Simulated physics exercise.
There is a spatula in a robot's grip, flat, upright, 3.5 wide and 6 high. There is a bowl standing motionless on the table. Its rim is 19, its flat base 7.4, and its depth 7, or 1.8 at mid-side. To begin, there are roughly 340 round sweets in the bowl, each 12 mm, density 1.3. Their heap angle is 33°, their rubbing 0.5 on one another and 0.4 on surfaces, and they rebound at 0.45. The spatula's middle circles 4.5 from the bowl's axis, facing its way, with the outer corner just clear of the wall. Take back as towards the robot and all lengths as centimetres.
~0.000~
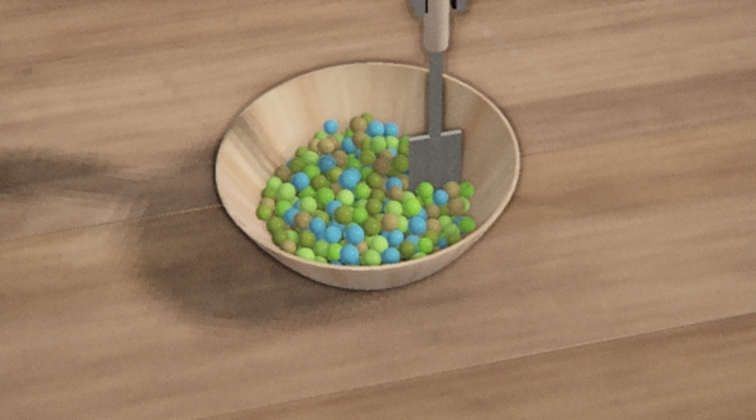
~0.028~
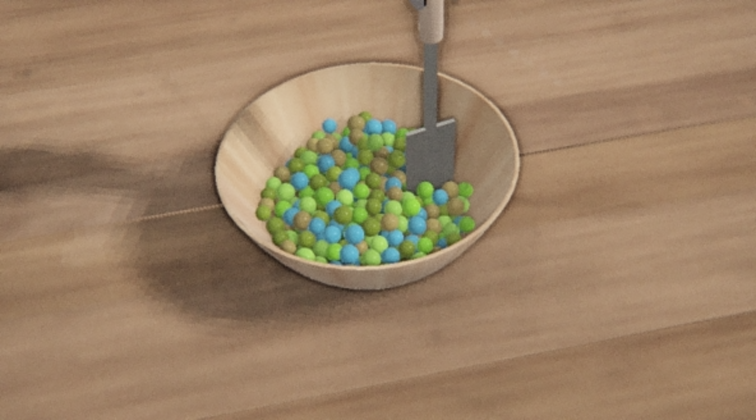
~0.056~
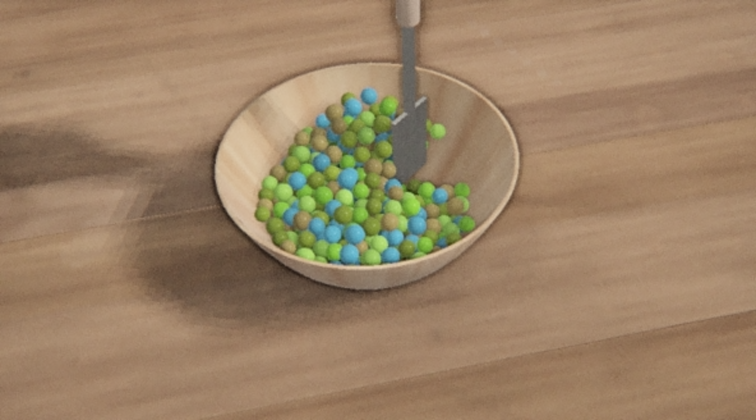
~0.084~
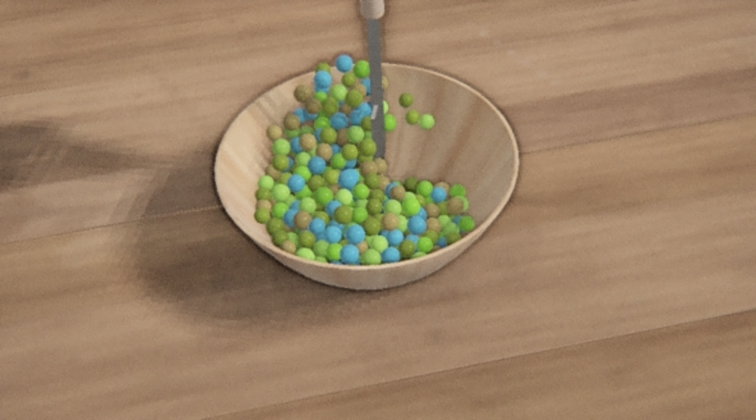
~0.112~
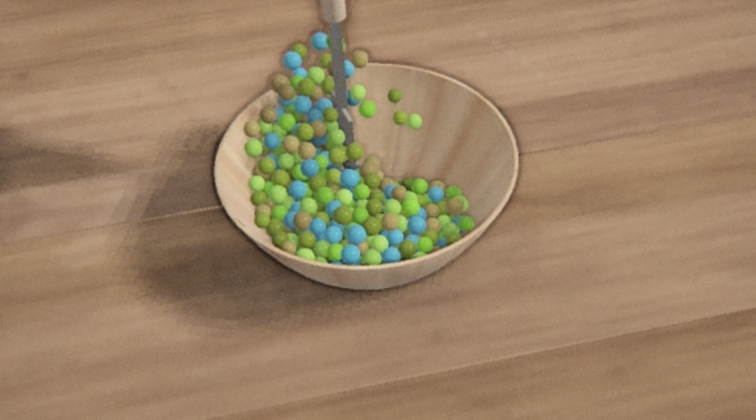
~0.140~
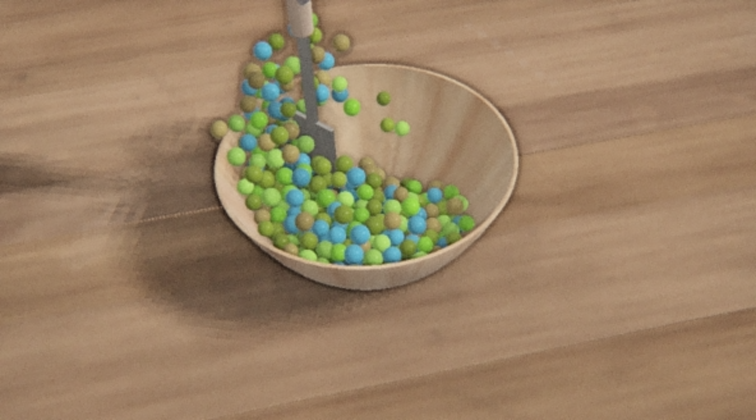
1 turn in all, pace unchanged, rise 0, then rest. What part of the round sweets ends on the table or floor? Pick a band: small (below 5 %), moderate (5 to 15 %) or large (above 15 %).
Large, above 15 %.
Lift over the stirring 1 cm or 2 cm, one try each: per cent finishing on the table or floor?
Estimates: 30 % then 20 %.
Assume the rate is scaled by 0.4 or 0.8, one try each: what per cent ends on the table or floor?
It would be about 0 and 25 percent respectively.
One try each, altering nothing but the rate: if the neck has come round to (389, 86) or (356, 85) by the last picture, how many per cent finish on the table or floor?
Some 5 and 10 per cent respectively.
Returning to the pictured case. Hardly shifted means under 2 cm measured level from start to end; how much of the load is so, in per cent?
Roughly 15 percent of the load.
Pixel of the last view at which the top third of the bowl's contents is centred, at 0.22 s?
Upper-third centre: Approx. (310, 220) px.
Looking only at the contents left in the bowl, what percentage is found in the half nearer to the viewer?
Some 40 per cent.
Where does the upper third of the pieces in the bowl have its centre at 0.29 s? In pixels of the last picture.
Near (436, 218).
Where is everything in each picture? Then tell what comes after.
The first frame shows spatula neck at (435, 117), 0° round; upper third of the load around (362, 192), from x 265 to 465, top at y 120; 336 in the bowl.
The second frame shows spatula neck at (431, 109), 11° round; upper third of the load around (363, 191), from x 265 to 465, top at y 120.
The third frame shows spatula neck at (409, 92), 39° round; upper third of the load around (358, 169), from x 260 to 465, top at y 95.
The fourth frame shows spatula neck at (376, 84), 69° round; upper third of the load around (343, 152), from x 260 to 465, top at y 65.
The fifth frame shows spatula neck at (340, 88), 99° round; upper third of the load around (317, 145), from x 250 to 465, top at y 40; 334 in the bowl, 2 in flight or on the tool.
The sixth frame shows spatula neck at (311, 102), 130° round; upper third of the load around (290, 149), from x 220 to 465, top at y 20; 327 in the bowl, 9 in flight or on the tool.
After 0.22 s, 213° round, highest piece 12 above the table; 299 in the bowl, 37 in flight or on the tool.
After 0.29 s, 297° round, highest piece 13 above the table; 274 in the bowl, 23 on the table or floor, 39 in flight or on the tool.
After 0.53 s, 0° round, highest piece 8 above the table; 239 in the bowl, 93 on the table or floor, 4 in flight or on the tool.
After 1.23 s, 0° round, highest piece 6 above the table; 239 in the bowl, 97 on the table or floor.
At rest, 239 in the bowl, 97 on the table or floor. That is 29 % on the table or floor.
